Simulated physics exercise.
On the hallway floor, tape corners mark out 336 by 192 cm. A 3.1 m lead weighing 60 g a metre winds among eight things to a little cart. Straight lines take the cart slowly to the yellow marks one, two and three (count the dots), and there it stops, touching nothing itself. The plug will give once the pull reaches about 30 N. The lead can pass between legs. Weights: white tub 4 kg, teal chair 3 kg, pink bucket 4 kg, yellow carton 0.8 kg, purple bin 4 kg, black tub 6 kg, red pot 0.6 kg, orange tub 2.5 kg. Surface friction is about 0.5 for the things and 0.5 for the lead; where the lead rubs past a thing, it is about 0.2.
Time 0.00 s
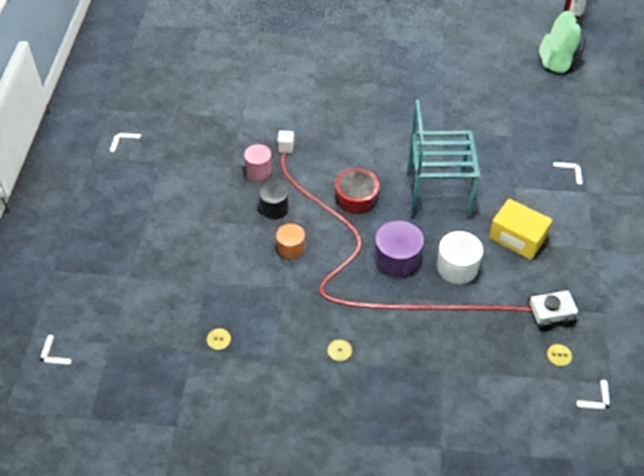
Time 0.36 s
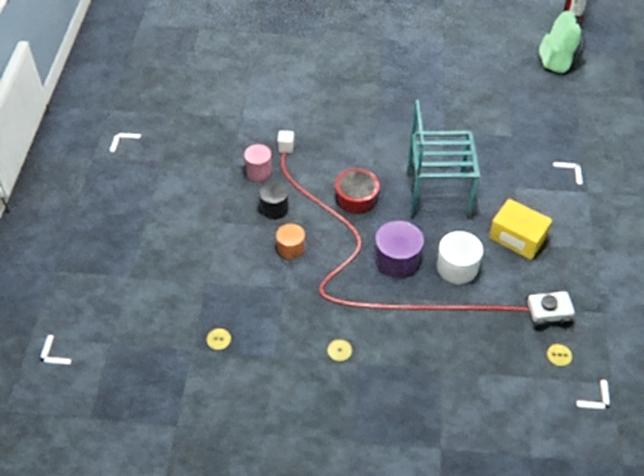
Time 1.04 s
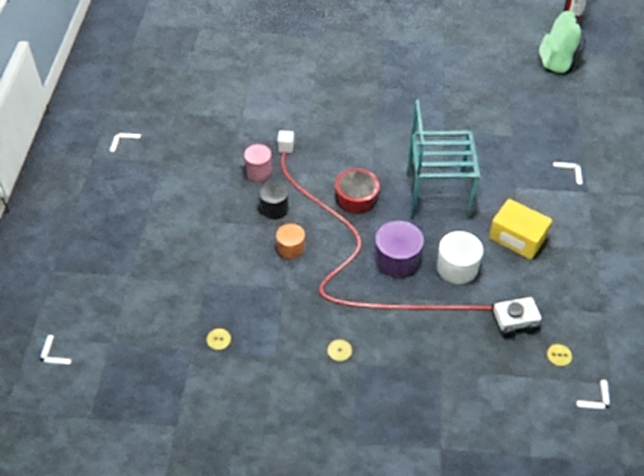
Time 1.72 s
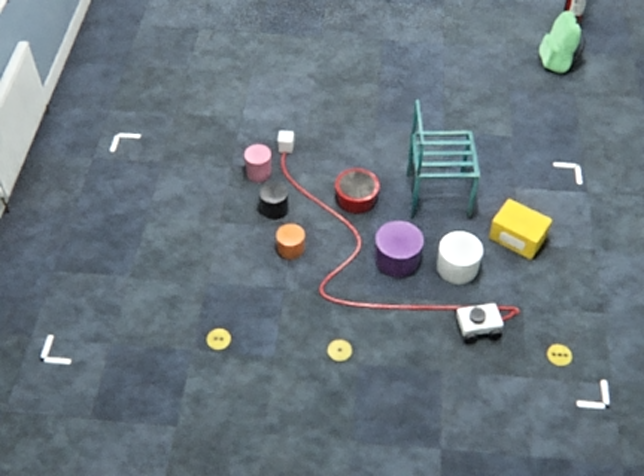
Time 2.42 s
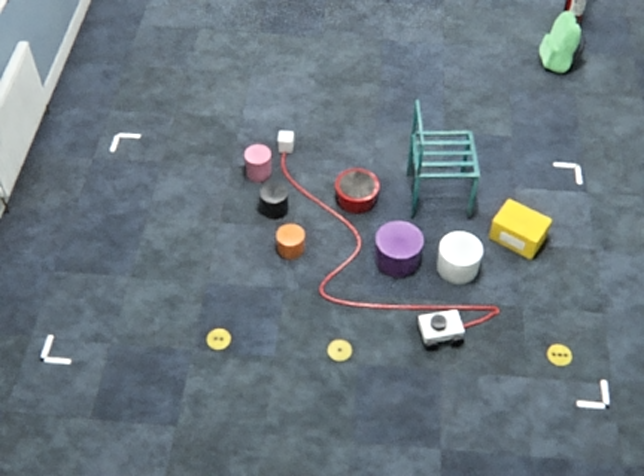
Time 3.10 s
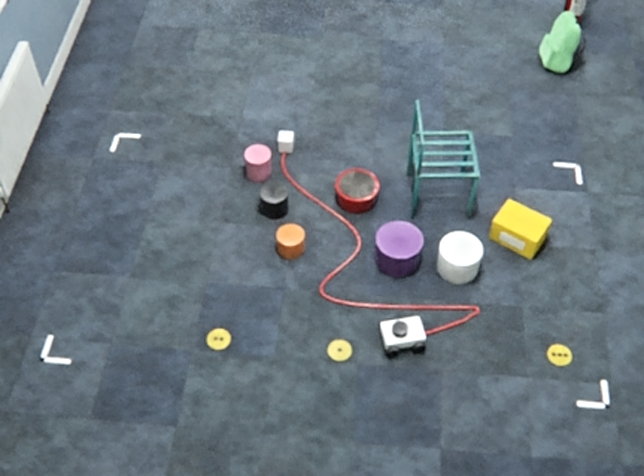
We see a small white cart on a red lead at the right of a group of tubs, a yellow carton and a teal chair; it moves left across the dark floor, the lead bending back behind it.
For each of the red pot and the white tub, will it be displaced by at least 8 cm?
Per item: Red pot: No; white tub: No.
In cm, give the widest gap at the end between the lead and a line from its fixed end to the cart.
70 cm.
After 5.5 s, cart at (275, 343), lead slack at the fixed end; nothing else has moved.
After 7.8 s, cart at (298, 342), lead slack at the fixed end; nothing else has moved.
After 10.2 s, cart at (436, 348), lead slack at the fixed end; nothing else has moved.
After 12.6 s, cart at (559, 354), lead slack at the fixed end; nothing else has moved.
After 13.0 s, cart at (559, 354), lead slack at the fixed end; white tub 0 cm off its start at (461, 248), red pot 0 cm off its start at (357, 184).
